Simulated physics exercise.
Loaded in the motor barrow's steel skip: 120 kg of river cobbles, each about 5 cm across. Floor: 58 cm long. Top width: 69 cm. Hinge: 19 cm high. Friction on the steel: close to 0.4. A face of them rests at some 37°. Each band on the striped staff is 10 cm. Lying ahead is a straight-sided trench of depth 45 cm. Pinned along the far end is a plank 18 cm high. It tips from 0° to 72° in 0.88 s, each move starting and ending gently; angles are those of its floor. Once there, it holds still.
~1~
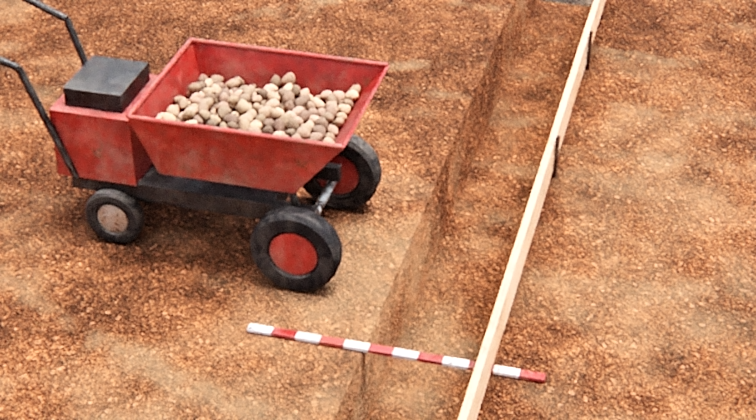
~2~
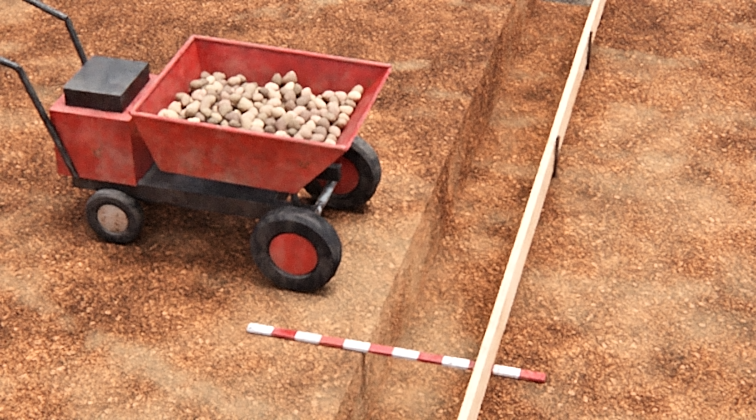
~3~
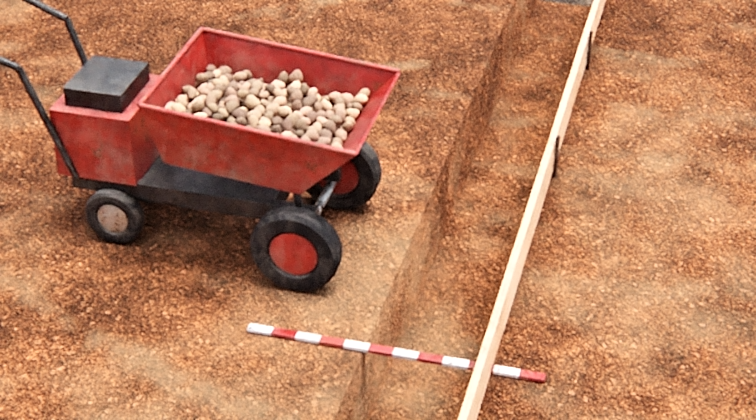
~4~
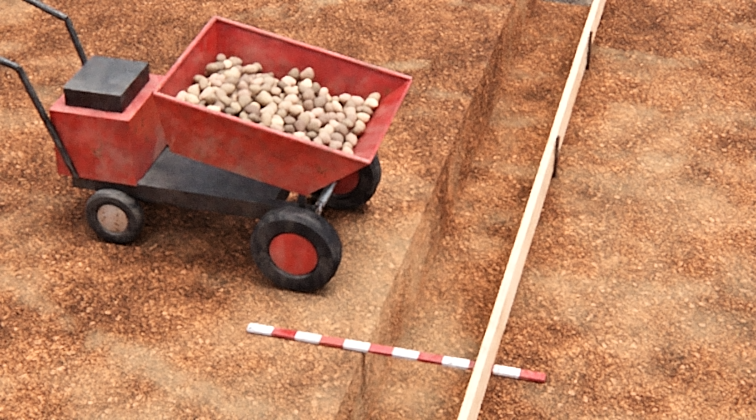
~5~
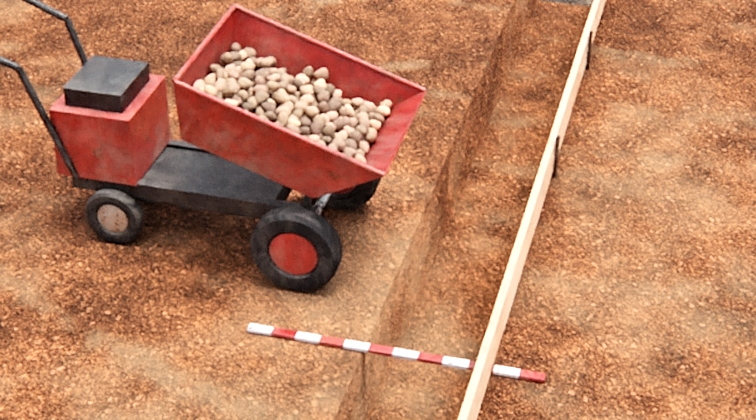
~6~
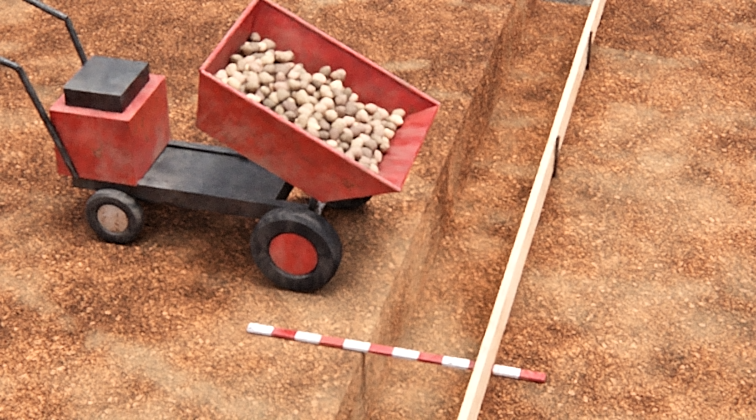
A red skip heaped with pale, rounded stones tilts on a small motor barrow, its back end rising and its front lip dipping to the right, slowly at first and then faster. The barrow, with black handles and dark wheels, stands at left on orange-brown gravelly ground, seen from above by a still camera. To its right lie a straight-edged trench, a long pale plank and a red-and-white striped staff.
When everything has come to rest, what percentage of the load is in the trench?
About 98 per cent.
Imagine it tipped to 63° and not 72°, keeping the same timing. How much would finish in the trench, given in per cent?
With that change, near 95 per cent.
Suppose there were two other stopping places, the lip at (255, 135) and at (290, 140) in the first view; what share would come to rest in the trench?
From the first spot near 85, from the second near 100 per cent.
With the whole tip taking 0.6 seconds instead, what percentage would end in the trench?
My guess is near 90 percent.
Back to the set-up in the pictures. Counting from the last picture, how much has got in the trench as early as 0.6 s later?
I'd say near 35 per cent at that time.
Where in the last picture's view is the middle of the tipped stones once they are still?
About (470, 341).
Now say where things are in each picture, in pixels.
In the first frame, the skip is at 0°, its lip at (343, 147); the top of the load is at (246, 98).
In the second frame, the skip is at 1°, its lip at (346, 149); the top of the load is at (240, 95).
In the third frame, the skip is at 5°, its lip at (356, 154); the top of the load is at (238, 89).
The fourth frame shows lip at (369, 163), floor tilted 11°, highest stones at (233, 81).
The fifth frame shows lip at (384, 175), floor tilted 19°, highest stones at (236, 70).
In the sixth frame, the skip is at 28°, its lip at (399, 191); the top of the load is at (253, 56).
Then, 0.3 s after the last picture the floor is at 61°, 100 % in the skip; the foremost stones are at (432, 211).
Then, 0.6 s after the last picture the floor is at 72°, 66 % in the skip, 33 % in the trench; the foremost stones are at (502, 294).
Then, 1.0 s after the last picture the floor is at 72°, 19 % in the skip, 79 % in the trench, 2 % past the trench; the foremost stones are at (597, 303).
Then, 2.9 s after the last picture the floor is at 72°, 0 % in the skip, 98 % in the trench, 2 % past the trench; the foremost stones are at (657, 315).
